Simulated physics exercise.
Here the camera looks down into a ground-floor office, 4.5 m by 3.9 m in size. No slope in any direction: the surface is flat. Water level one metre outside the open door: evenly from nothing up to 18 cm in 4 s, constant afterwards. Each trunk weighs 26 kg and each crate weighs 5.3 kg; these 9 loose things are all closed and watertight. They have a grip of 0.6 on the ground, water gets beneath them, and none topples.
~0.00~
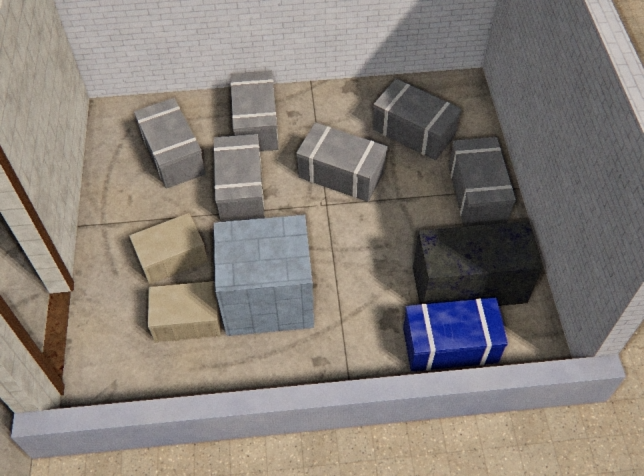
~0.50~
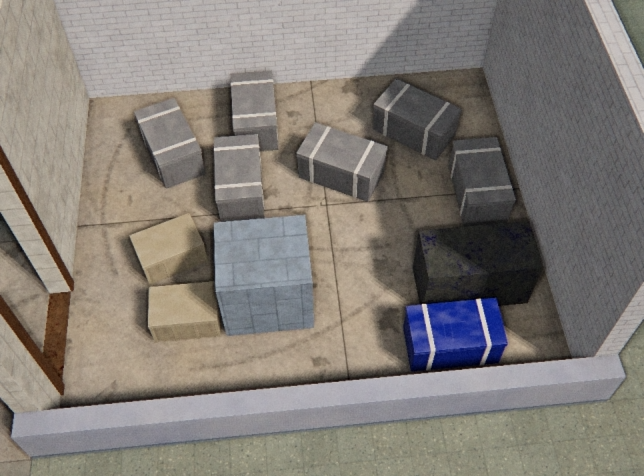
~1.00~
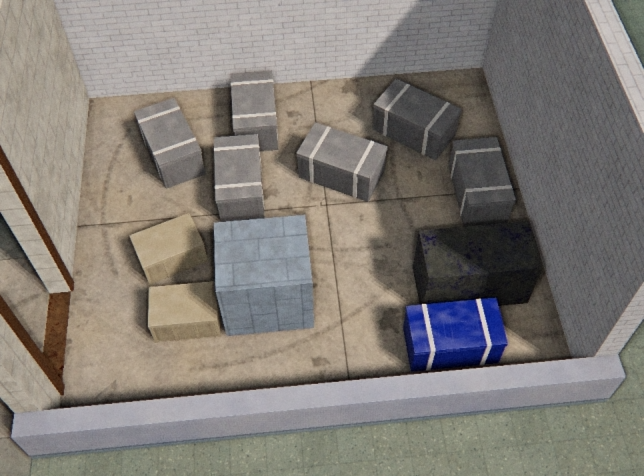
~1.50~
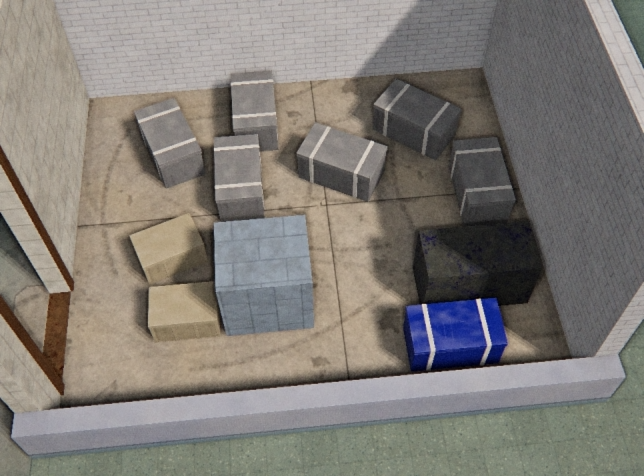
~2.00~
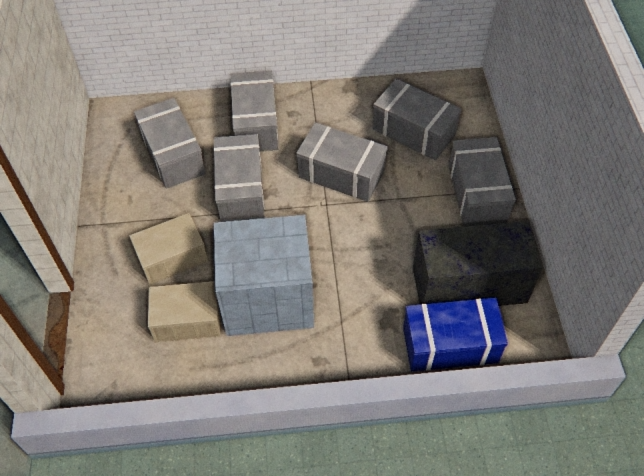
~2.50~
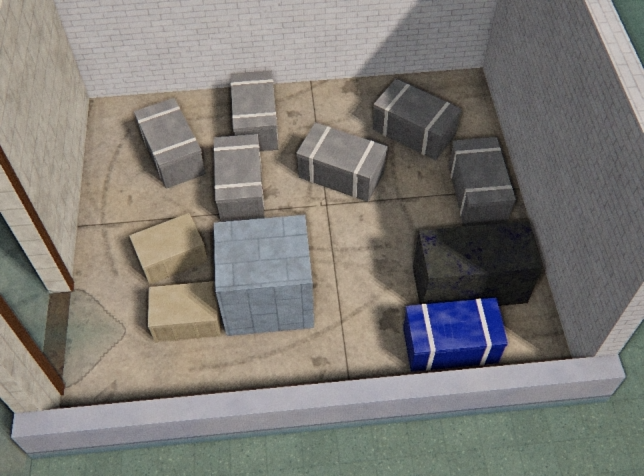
At first, a roofless room seen from above holds grey strapped trunks, tan boxes, a pale blue block, a dark block and a blue trunk on a dry floor. Outside, the paving turns greenish as water covers it. Finally a small, clear sheet of water spreads in through the left doorway, while every object stays still.
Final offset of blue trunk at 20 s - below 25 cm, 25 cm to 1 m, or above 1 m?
Displacement: Moderate.
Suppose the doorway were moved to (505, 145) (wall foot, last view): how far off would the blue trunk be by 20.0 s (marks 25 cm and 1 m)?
Then the blue trunk is pushed slightly.
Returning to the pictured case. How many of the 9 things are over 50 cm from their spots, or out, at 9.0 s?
It comes to 2.
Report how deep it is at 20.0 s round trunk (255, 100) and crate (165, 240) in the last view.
Some 11 cm at the first, some 12 cm at the second.
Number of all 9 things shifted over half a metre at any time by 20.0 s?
The answer here is 8.
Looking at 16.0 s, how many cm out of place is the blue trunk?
Close to 60 cm.
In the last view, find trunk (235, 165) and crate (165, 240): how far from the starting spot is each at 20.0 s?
Respectively 20 and 50 centimetres.
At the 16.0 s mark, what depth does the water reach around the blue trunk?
Around 12 cm.
After 4.0 s the blue trunk is near (456, 325), 0.0 m from its start, aground; 0 afloat.
After 9.0 s the blue trunk is near (471, 322), 0.1 m from its start, aground; 2 afloat.
After 16.0 s the blue trunk is near (525, 308), 0.6 m from its start, afloat; 8 afloat.
After 20.0 s the blue trunk is near (526, 308), 0.6 m from its start, afloat; 9 afloat.
